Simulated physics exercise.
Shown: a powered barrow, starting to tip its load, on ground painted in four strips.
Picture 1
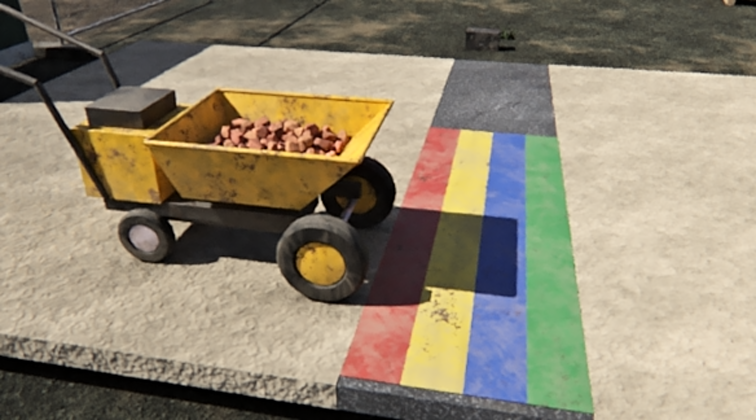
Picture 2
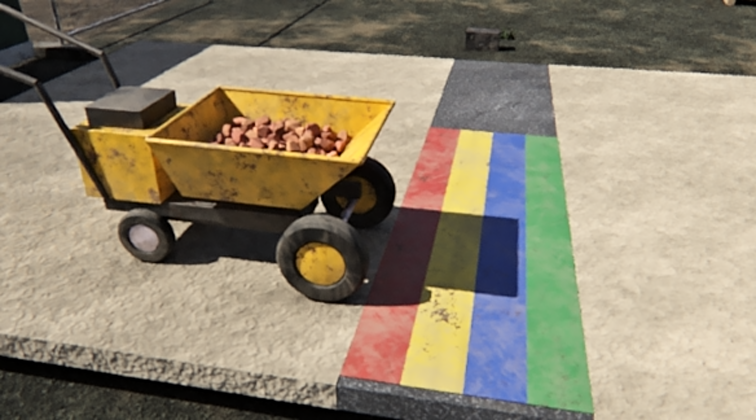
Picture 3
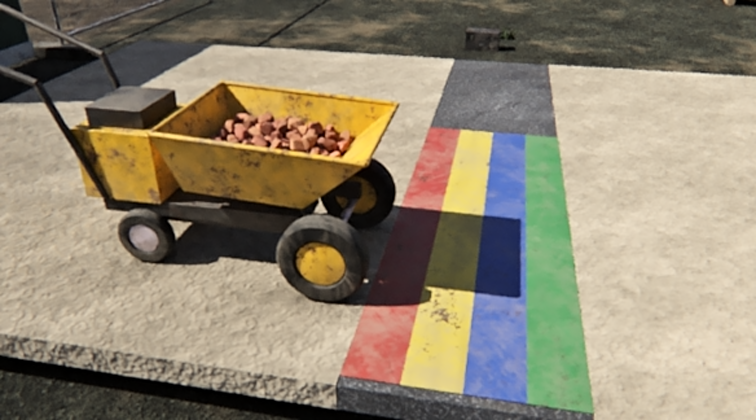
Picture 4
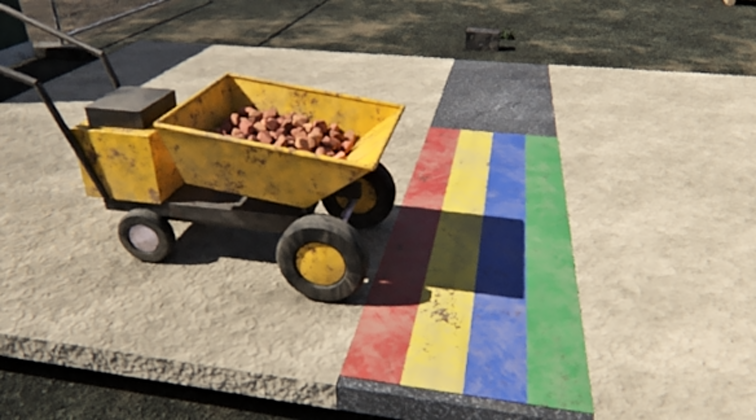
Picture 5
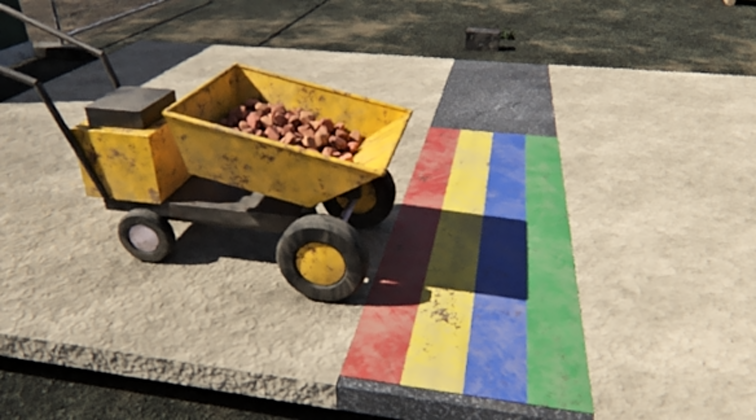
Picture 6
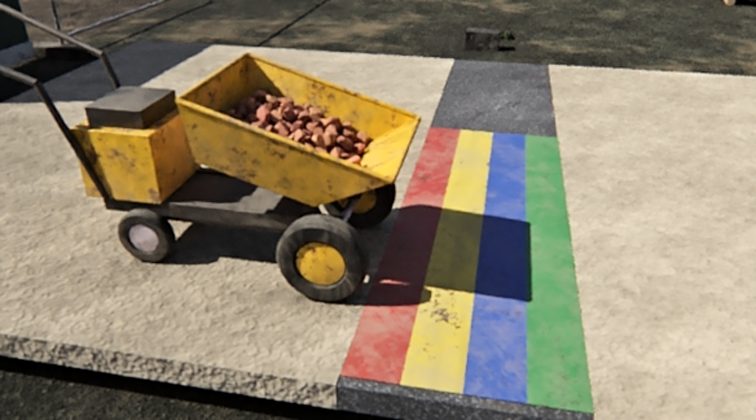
To begin with, a yellow powered barrow holding reddish lumps of rubble stands with its skip level, just left of red, yellow, blue and green strips painted on the ground. The skip then tilts gradually, its back end rising and its lip shifting slightly right, while the wheels stay put.
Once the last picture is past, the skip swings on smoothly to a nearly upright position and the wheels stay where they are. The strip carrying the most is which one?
That would be the blue strip.
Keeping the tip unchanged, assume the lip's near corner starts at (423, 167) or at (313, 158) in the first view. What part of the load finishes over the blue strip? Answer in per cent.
Roughly 20 per cent first, then roughly 20 per cent.
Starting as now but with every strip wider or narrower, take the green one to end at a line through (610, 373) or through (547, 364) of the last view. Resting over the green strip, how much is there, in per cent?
The first gives 20 %, the second 30 %.
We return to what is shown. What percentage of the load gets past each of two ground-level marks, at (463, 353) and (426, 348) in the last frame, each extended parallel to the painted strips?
Respectively 70 and 90 %.
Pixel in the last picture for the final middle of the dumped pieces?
Close to (502, 275) in the last picture.
Shortly afterwards, skip tipped steeply; the whole lot in the skip.
Next, skip tipped right over; near two thirds in the skip; near a quarter over the yellow strip; near a quarter over the blue strip; only a few over the green strip.
Some moments later, skip tipped right over; a little in the skip; near a quarter over the yellow strip; near a third over the blue strip; near a quarter over the green strip; a little off the paint.
In the end, skip tipped right over; a little in the skip; none at all over the red strip; near a quarter over the yellow strip; near a third over the blue strip; near a quarter over the green strip; a little off the paint.
